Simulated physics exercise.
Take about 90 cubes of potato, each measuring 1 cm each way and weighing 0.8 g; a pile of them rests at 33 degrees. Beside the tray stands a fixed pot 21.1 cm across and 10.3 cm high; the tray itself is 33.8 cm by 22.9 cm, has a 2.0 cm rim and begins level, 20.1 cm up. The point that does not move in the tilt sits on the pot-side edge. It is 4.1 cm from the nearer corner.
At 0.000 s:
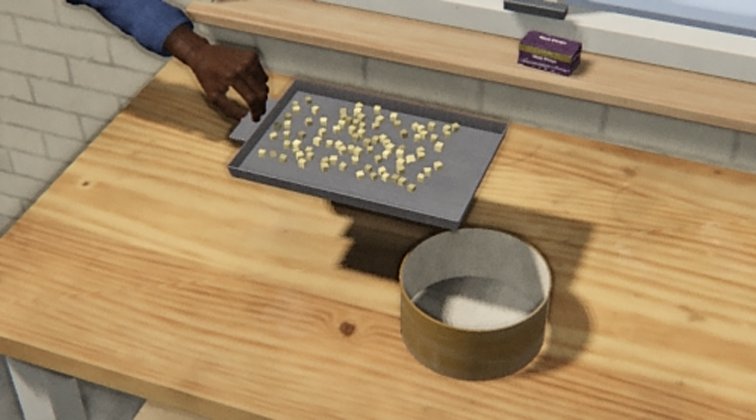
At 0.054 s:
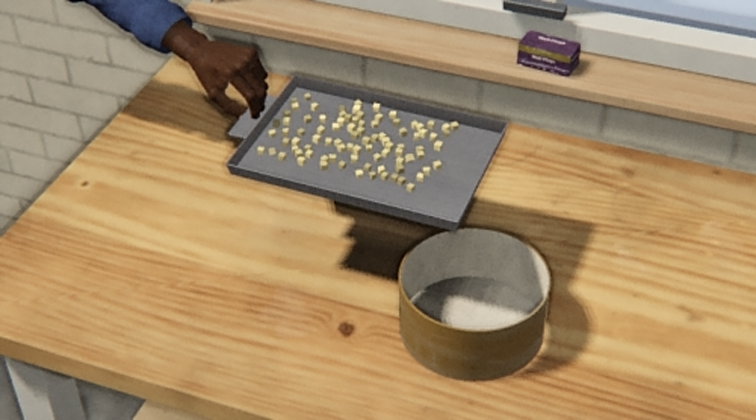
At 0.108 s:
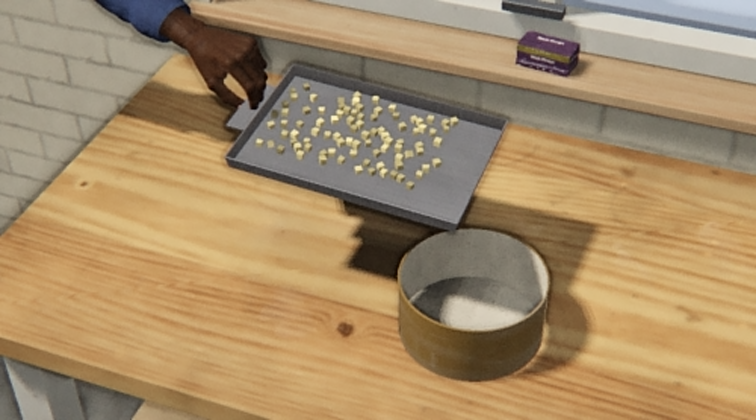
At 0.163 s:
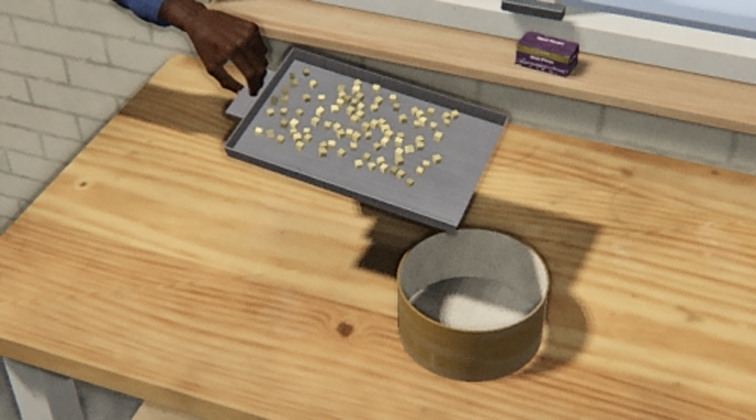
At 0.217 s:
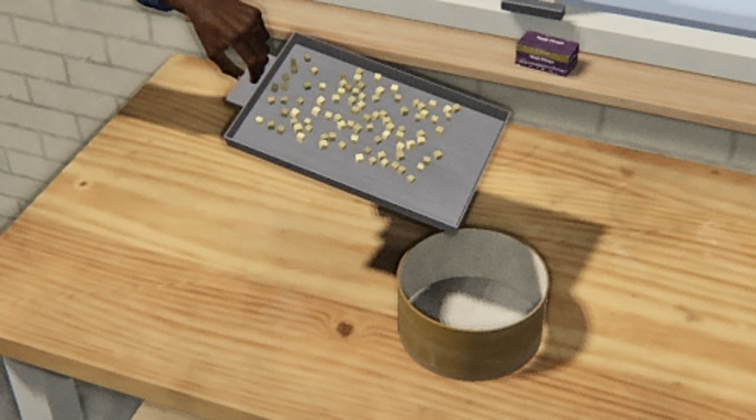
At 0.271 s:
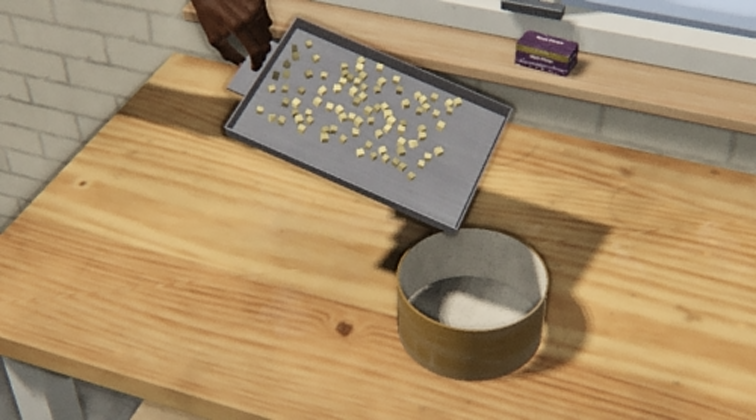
A hand tilts a gray tray of small pale potato cubes, raising its left side.
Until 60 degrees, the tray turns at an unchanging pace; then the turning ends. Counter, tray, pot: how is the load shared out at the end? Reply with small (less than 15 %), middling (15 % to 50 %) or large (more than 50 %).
Counter - small, tray - middling, pot - large.
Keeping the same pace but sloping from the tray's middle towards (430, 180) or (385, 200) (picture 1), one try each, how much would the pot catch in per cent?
The share comes to roughly 45 in a hundred, then roughly 35 in a hundred.
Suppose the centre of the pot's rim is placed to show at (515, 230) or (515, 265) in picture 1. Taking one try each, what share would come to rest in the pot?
0 % and 45 %.
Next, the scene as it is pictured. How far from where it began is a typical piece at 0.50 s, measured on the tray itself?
Roughly 1 cm.
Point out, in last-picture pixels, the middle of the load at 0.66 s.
Around (411, 131).
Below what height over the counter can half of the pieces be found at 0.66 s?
Roughly 32 cm above the counter.
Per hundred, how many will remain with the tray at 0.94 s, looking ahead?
About 45 per cent.
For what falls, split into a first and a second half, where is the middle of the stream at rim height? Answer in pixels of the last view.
(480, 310) first, (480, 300) later, roughly.
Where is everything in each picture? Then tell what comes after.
In the first frame, tray tilt 0 degrees, front corners at (231, 165) and (456, 219); middle of the pieces at (367, 143); pot at (475, 276).
In the second frame, tray tilt 1 degrees, front corners at (229, 163) and (456, 220); middle of the pieces at (366, 141).
In the third frame, tray tilt 4 degrees, front corners at (228, 156) and (455, 221), lowest corner right front; middle of the pieces at (365, 135).
In the fourth frame, tray tilt 9 degrees, front corners at (227, 146) and (455, 223), lowest corner right front; middle of the pieces at (366, 127).
In the fifth frame, tray tilt 14 degrees, front corners at (228, 136) and (456, 225), lowest corner right front; middle of the pieces at (367, 119).
In the sixth frame, tray tilt 19 degrees, front corners at (229, 127) and (456, 226), lowest corner right front; middle of the pieces at (368, 111); pot at (472, 276). The tray's pace is about 90 degrees a second.
Then, at 0.50 s, tilt 40 degrees; the tray holds 100 %, the pot 0 %.
Then, at 0.66 s, tilt 54 degrees; the tray holds 100 %, the pot 0 %.
After 0.94 s, tilt 60 degrees; the tray holds 45 %, the pot 25 %.
In the end, at 2.4 s, counter 5 %, tray 30 %, pot 65 %.
